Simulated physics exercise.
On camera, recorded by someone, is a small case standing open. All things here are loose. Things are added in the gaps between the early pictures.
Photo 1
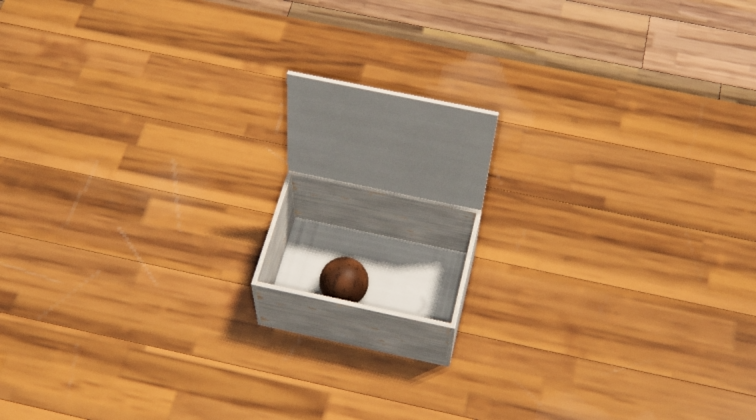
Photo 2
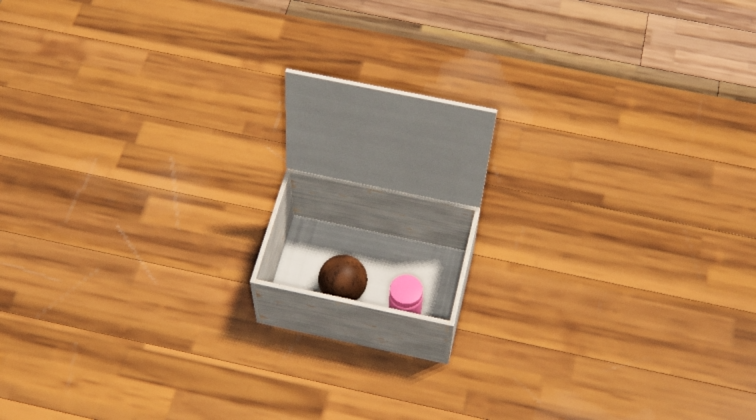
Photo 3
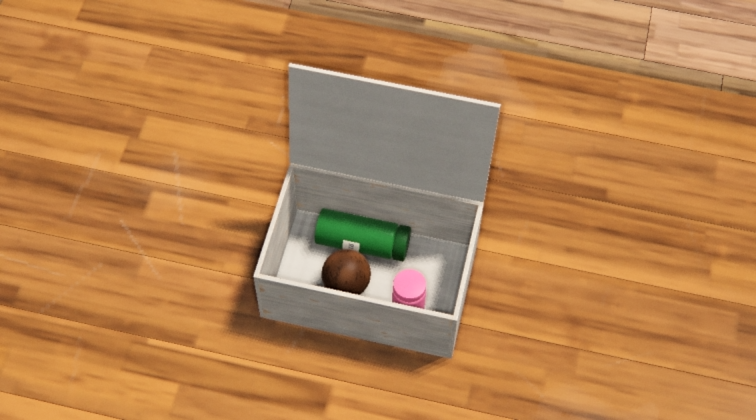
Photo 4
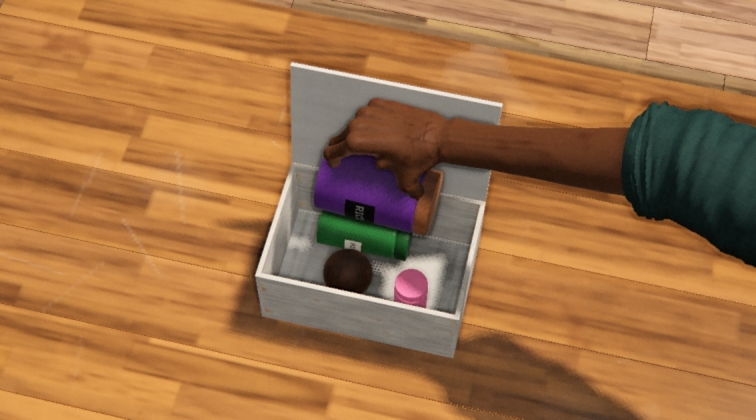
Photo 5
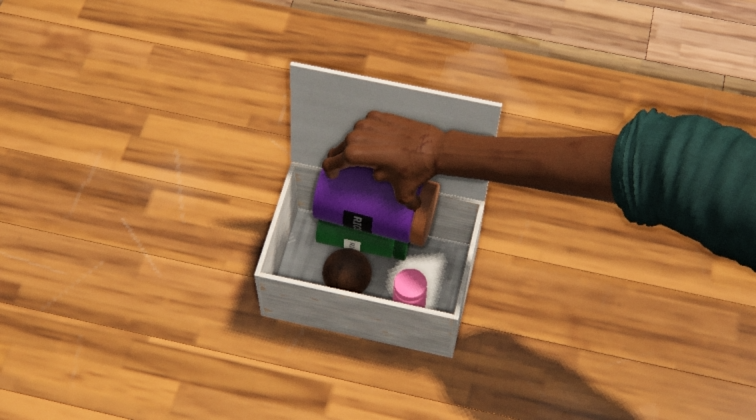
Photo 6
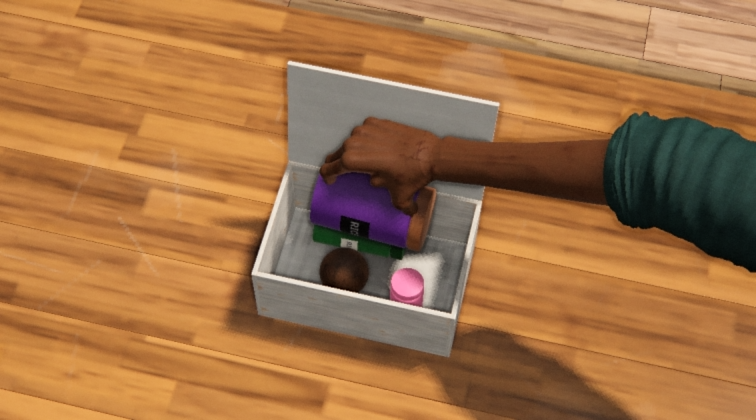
On a wood floor, an open case holding a brown ball, pink shaker and green cylinder, a hand lowering a purple jar inside.
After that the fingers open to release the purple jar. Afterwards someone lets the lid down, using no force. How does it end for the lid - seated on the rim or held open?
So the box can't be shut in the end.
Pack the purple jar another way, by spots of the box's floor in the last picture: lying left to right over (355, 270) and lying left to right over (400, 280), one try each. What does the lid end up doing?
The first attempt leaves the lid partly open, while the second leaves it fully closed.
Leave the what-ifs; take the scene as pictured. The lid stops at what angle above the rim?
About 10°.
Then, 1.00 s after the last picture, lid starting down; purple jar rolled about its own width near (365, 245); brown ball rolled a little; pink shaker slid a little.
Then, 1.80 s after the last picture, lid 33° above the rim; purple jar rolled about its own width near (365, 245); brown ball rolled a little; pink shaker slid a little.
At rest, lid 10° above the rim; moved from the start, purple jar; the other 3 in place. Seen from the same camera at the end, purple jar near (367, 245).
